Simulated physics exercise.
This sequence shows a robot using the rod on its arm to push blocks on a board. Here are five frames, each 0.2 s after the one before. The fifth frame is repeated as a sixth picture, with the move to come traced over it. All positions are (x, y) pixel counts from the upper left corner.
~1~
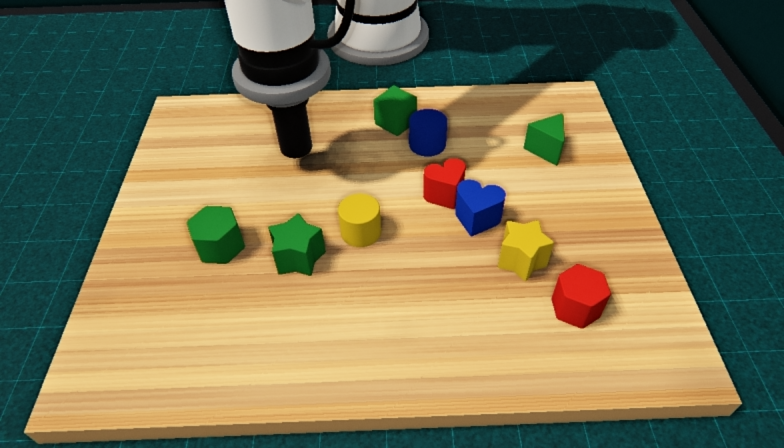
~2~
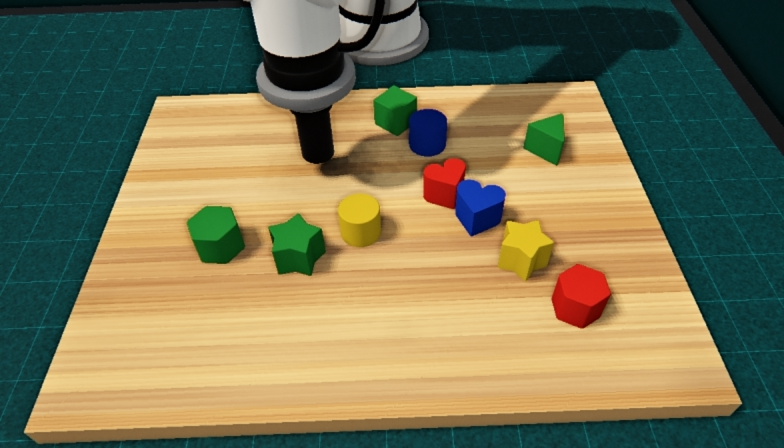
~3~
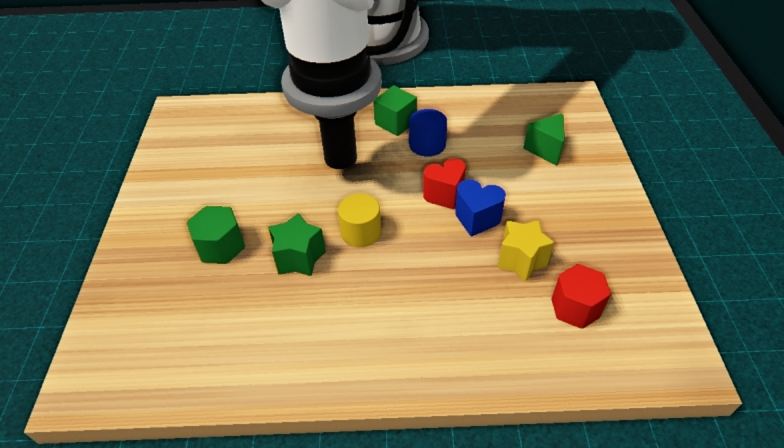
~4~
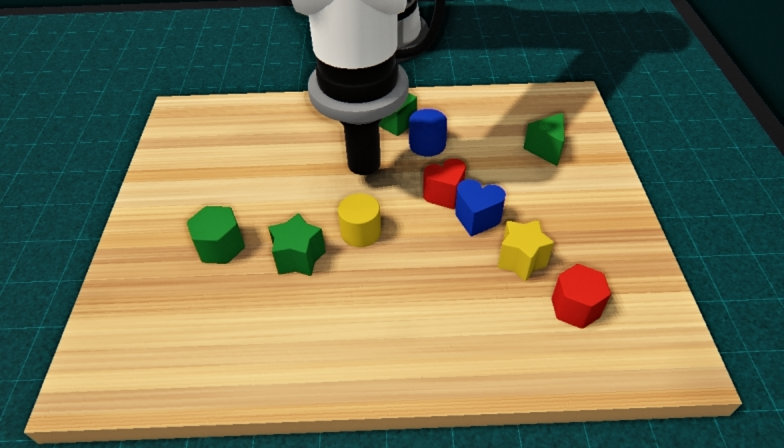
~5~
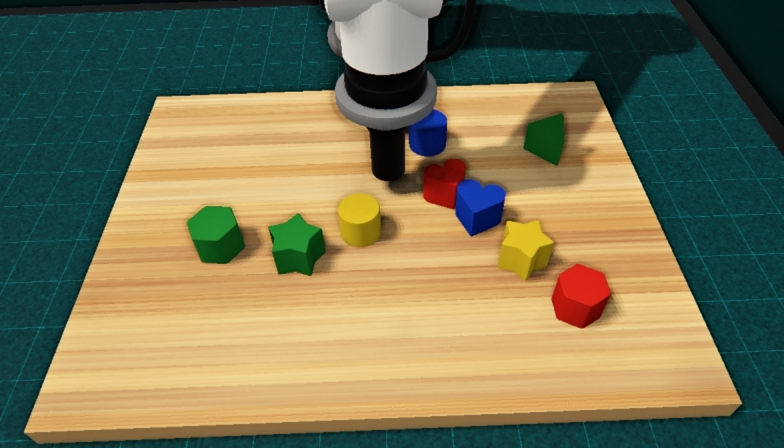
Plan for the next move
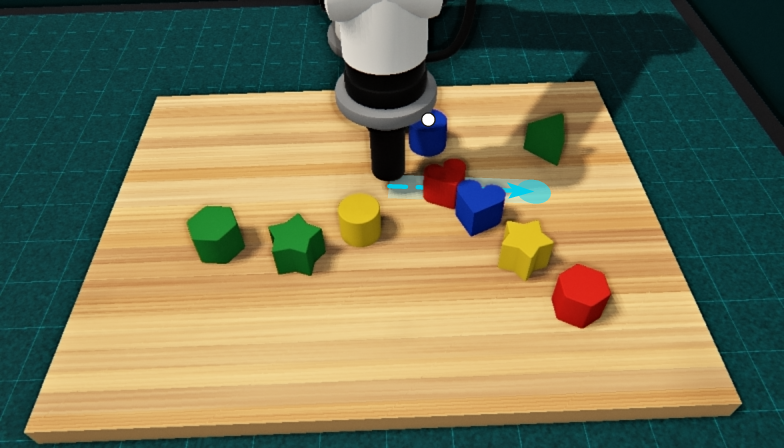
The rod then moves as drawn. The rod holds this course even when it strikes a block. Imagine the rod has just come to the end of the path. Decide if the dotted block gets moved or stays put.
It will remain on its spot.
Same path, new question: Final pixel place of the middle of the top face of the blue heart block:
In the picture, it is at (515, 218).
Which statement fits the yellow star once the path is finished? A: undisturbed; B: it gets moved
B (it gets moved)
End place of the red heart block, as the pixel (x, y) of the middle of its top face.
The middle of its top is at (532, 193).
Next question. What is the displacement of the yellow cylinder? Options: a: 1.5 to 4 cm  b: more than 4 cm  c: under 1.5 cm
My answer is option c.
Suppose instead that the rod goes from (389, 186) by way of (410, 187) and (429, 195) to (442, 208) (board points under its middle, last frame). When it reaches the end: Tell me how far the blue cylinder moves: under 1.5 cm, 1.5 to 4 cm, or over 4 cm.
Final distance: Less than 1.5 cm.
The drawn path runs from (389, 186) to (534, 191); the dot is on the blue cylinder.
On the path given first. One third of the way, rod (439, 172); red heart block (474, 178), turned 25° clockwise; blue heart block (500, 204).
Two thirds of the way, rod (488, 174); red heart block (514, 189), turned 80° clockwise; blue heart block (515, 218), turned 25° clockwise; yellow star (535, 248).
At the end, rod (538, 176); yellow cylinder not moved; blue cylinder not moved; red heart block (532, 193), turned 145° clockwise; blue heart block (515, 218), turned 25° clockwise; yellow star (535, 248).
